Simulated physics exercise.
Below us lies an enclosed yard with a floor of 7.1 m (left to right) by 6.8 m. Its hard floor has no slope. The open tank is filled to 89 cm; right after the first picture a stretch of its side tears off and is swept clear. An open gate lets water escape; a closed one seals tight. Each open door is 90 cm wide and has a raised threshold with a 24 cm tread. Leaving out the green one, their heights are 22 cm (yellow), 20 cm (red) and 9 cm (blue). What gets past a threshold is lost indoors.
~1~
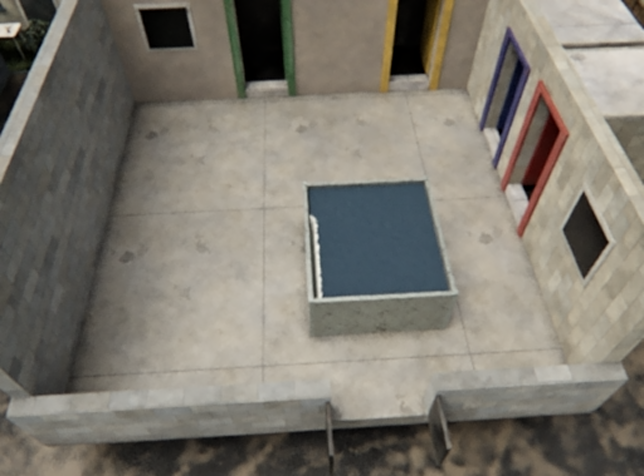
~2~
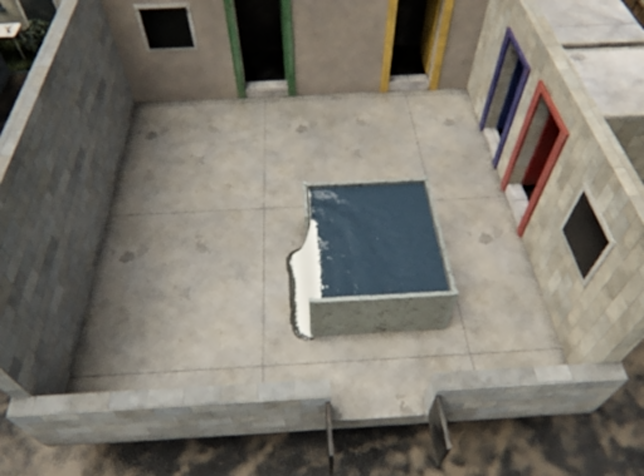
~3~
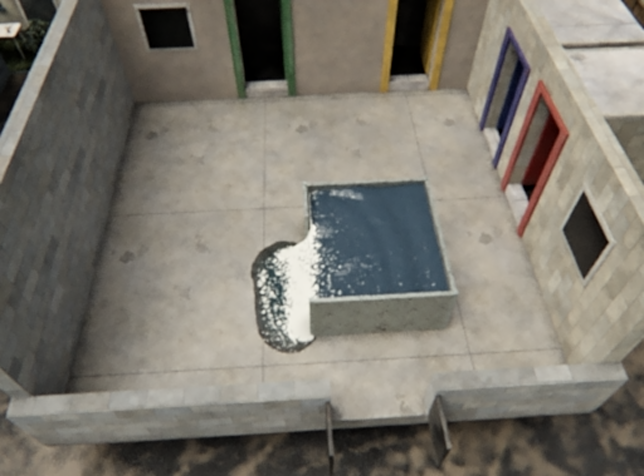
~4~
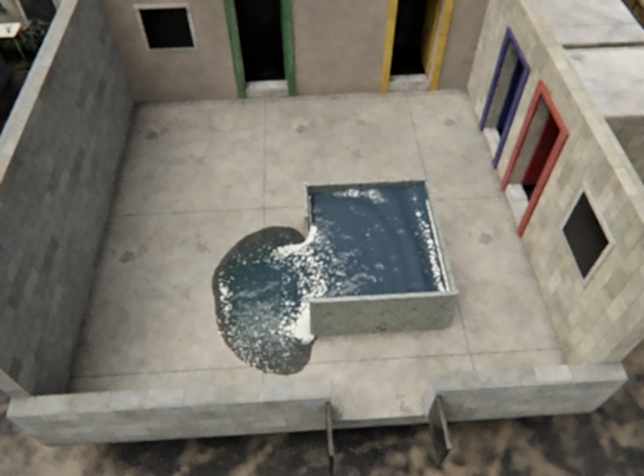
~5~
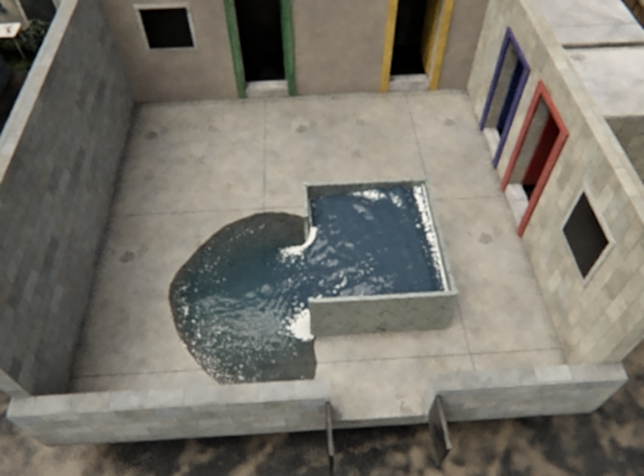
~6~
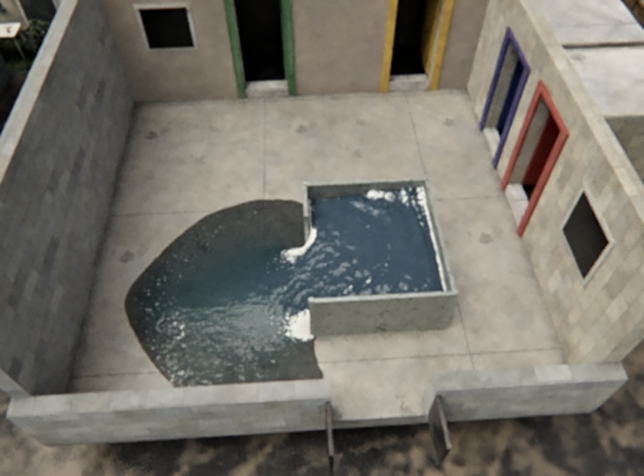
Walled concrete yard with coloured doorways, water bursting through the left side of an open tank and spreading across the floor.
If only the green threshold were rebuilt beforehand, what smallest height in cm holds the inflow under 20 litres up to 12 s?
Some 10.5 cm above the ground.
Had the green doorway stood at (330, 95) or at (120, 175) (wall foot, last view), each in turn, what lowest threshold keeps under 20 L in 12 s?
About 5.5 and 10.5 cm.
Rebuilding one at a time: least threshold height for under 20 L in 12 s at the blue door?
About 9.5 cm at blue.
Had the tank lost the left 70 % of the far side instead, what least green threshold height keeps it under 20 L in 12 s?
Then roughly 27 cm.
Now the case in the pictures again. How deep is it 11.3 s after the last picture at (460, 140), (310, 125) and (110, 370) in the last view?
In that order: 10, 6 and 6 cm.
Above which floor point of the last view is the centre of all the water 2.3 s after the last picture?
At about (218, 281).
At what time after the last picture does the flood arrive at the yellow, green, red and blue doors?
Yellow 4.5 s, green 2.8 s, red 6.5 s, blue 6.0 s.
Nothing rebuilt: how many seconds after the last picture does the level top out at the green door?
At about 4.5 s.
Then, 0.7 s after the last picture water covers 30 % of the floor, deepest (56 cm) near (60, 420); it has not reached the green door.
Then, 2.3 s after the last picture water covers 40 % of the floor, deepest (33 cm) near (178, 330); it has not reached the green door.
Then, 11.3 s after the last picture water covers 100 % of the floor, deepest (19 cm) near (560, 353); 7 cm at the green door, 0 litres in over its 21 cm threshold.
At the green door as built, the water peaked near 17 cm, 4.3 s after the last picture.
With a threshold of 9.5 cm, 30 litres would have come in within the 12 s; with 13 cm, 8 litres. So under 20 litres takes about 10.5 cm.
